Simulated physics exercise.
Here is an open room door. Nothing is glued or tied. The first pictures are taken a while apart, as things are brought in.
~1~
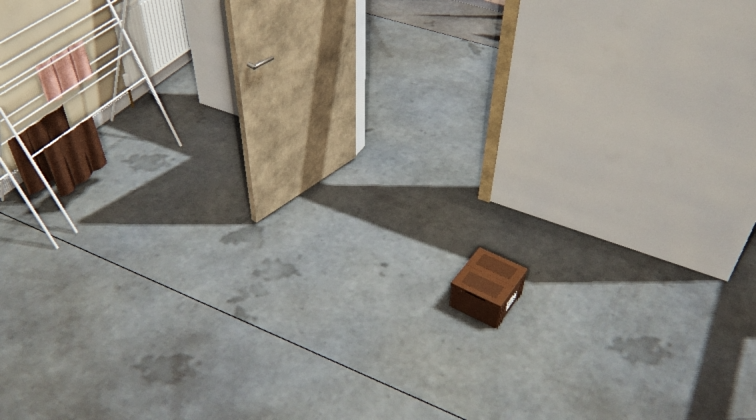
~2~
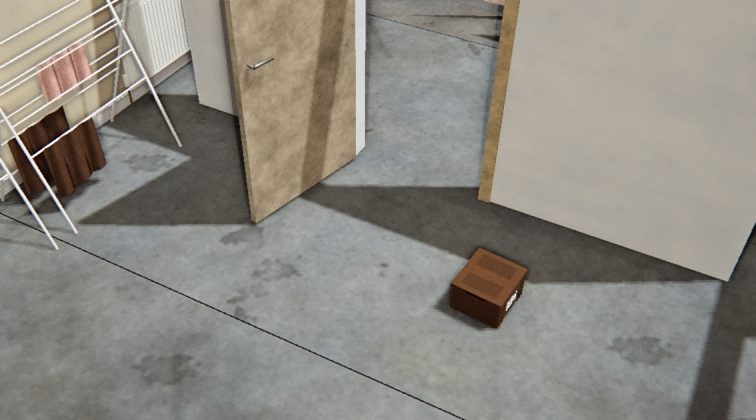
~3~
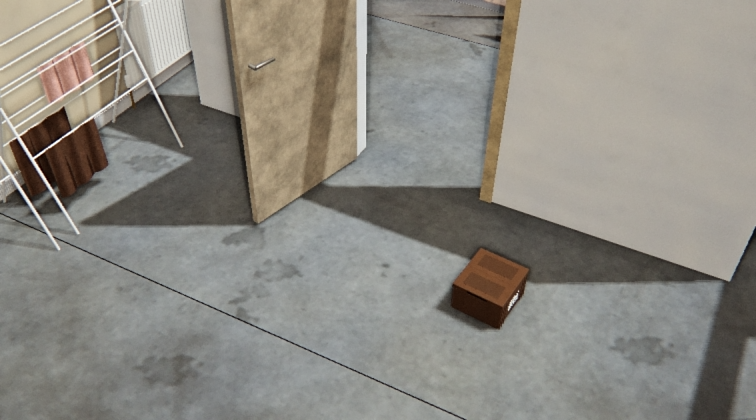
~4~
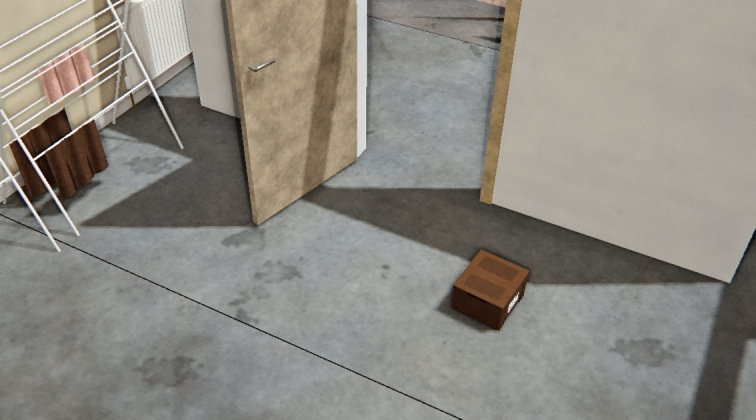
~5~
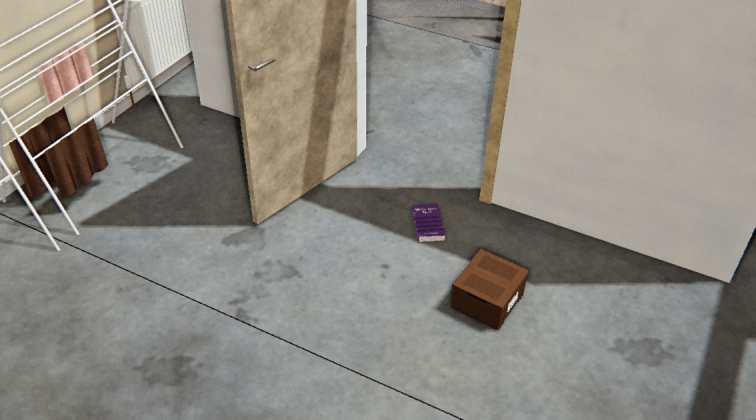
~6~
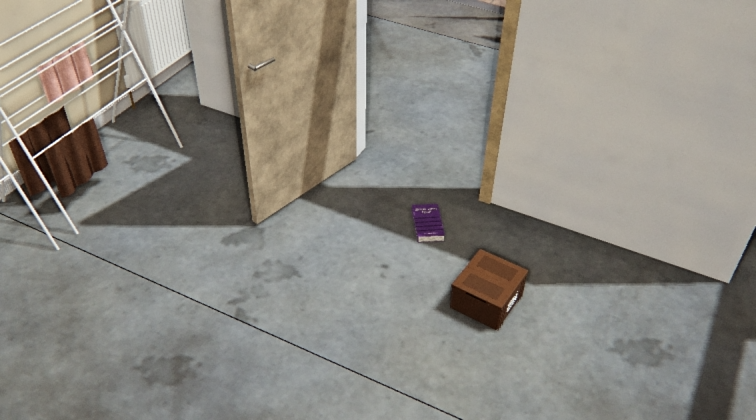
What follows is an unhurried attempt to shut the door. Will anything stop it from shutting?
In the end the door jams.
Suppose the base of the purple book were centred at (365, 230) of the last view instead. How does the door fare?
Then it is blocked.
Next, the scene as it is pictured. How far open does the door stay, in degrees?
About 10°.
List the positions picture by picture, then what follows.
In the first frame, door wide open and still; brown tote (488, 288).
In the second frame, door wide open and still; brown tote (488, 288).
In the third frame, door wide open and still; brown tote (489, 289).
In the fourth frame, door wide open and still; brown tote (489, 290).
In the fifth frame, door wide open and still; brown tote (489, 290).
In the sixth frame, door wide open and still; purple book (428, 223); brown tote (488, 290).
Then, 0.80 s on from there, door 79° open.
Then, 1.50 s on from there, door 41° open.
Then, 1.90 s on from there, door 25° open; purple book shifted a little near (446, 215).
Then, 2.20 s on from there, door 16° open; purple book shifted about its own width near (459, 206).
In the end, door 10° open; moved from the start, purple book; brown tote unmoved. At the end, from the last picture's camera, purple book near (466, 199).
